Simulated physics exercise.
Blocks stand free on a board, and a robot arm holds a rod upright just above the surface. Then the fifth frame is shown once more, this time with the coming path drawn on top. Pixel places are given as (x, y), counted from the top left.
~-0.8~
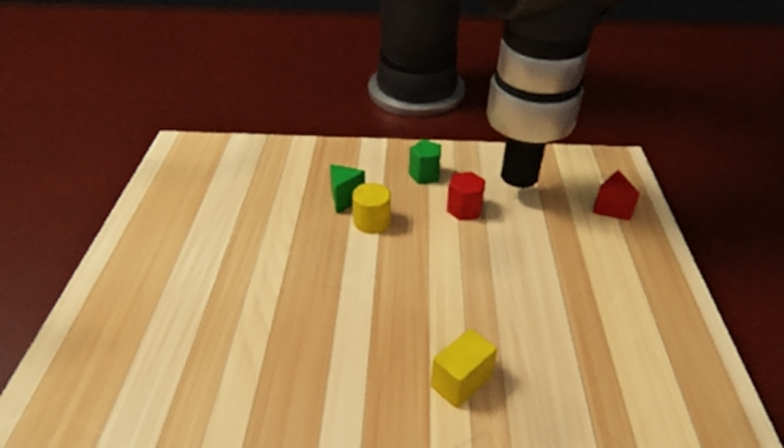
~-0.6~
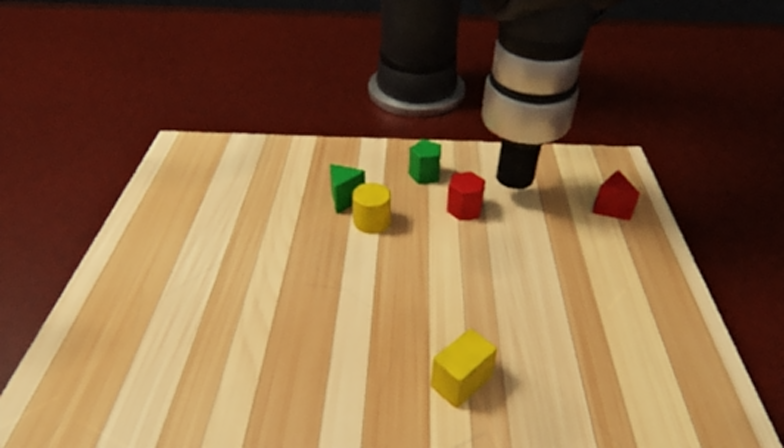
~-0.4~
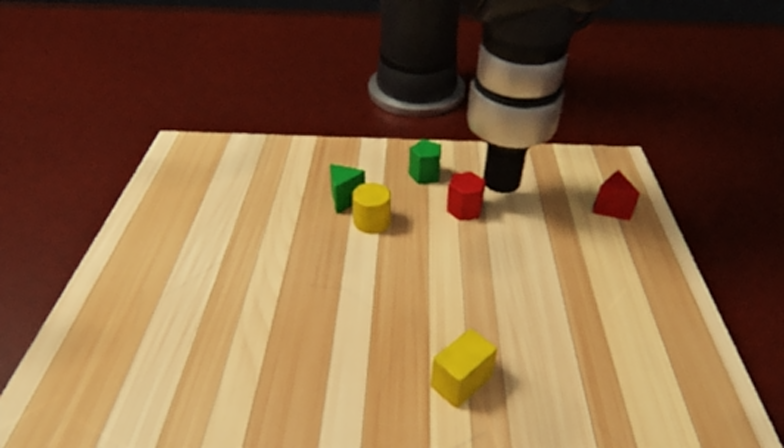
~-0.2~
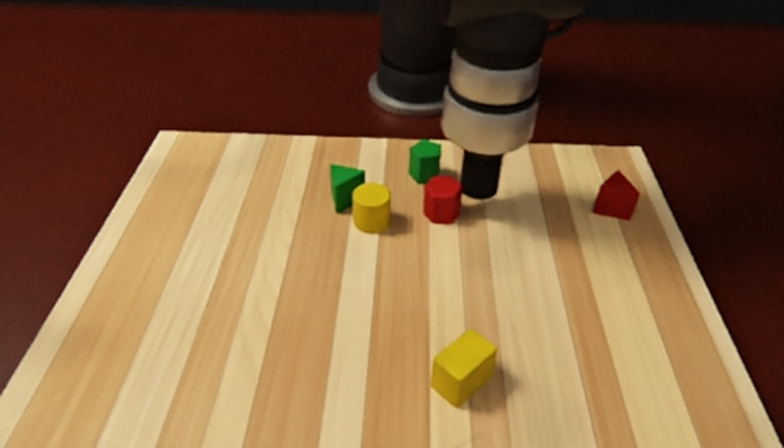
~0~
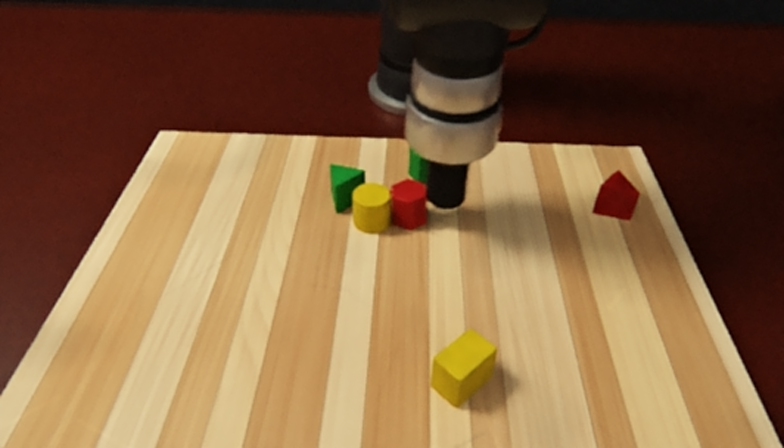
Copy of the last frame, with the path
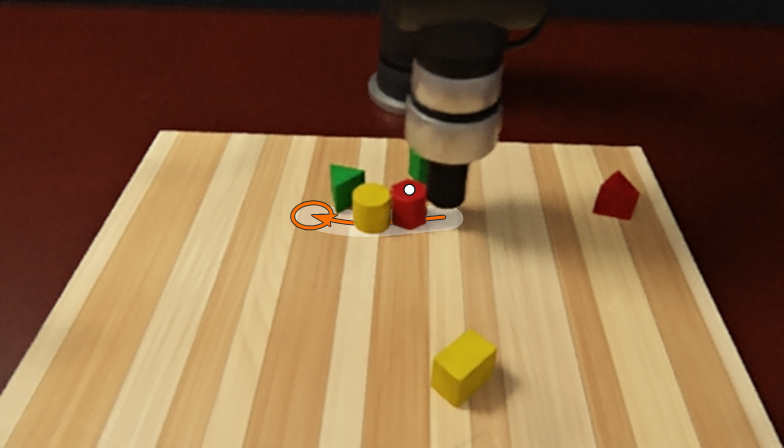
A robot arm holding a dark rod upright moves left across a striped wooden board toward a red six-sided block. The rod pushes the block left, past the front of a green block, until it sits beside a yellow cylinder, while the other blocks stay still.
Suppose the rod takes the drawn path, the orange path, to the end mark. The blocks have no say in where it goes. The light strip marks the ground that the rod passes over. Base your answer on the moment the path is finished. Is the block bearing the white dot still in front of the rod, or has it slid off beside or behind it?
The rod should keep driving it forward.
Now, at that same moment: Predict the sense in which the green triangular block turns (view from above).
Direction: Clockwise.
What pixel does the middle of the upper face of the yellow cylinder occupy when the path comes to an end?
The centre of its top face lies at (234, 201).
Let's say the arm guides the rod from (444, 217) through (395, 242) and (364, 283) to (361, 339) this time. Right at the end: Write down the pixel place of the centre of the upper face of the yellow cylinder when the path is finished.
The spot you're after is about (318, 197) in the image.
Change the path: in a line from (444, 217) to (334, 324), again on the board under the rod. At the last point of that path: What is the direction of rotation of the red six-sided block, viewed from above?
The twist is clockwise.
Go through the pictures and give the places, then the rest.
In the first frame, lower end of the rod (519, 177), tops of blocks, green triangular block (343, 173), yellow cylinder (372, 193), red six-sided block (468, 181), green pentagonal block (427, 148).
In the second frame, rod (515, 178), blocks as before.
In the third frame, rod (501, 182), blocks as before.
In the fourth frame, rod (479, 188), red six-sided block (444, 186).
In the fifth frame, rod (446, 197), green triangular block (343, 173), yellow cylinder (372, 193), red six-sided block (409, 190), green pentagonal block hidden.
The drawn path runs from (444, 217) over (400, 221) and (355, 223) to (312, 215); the dot is on the red six-sided block.
On the path given first. One third of the way, rod (399, 202); yellow cylinder (324, 198); red six-sided block (362, 196).
Two thirds of the way, rod (353, 203); yellow cylinder (277, 199); red six-sided block (315, 197).
At the end, rod (310, 195); green triangular block (328, 171), turned 65° clockwise; yellow cylinder (234, 201); red six-sided block (271, 192), turned 20° anticlockwise; green pentagonal block not moved.
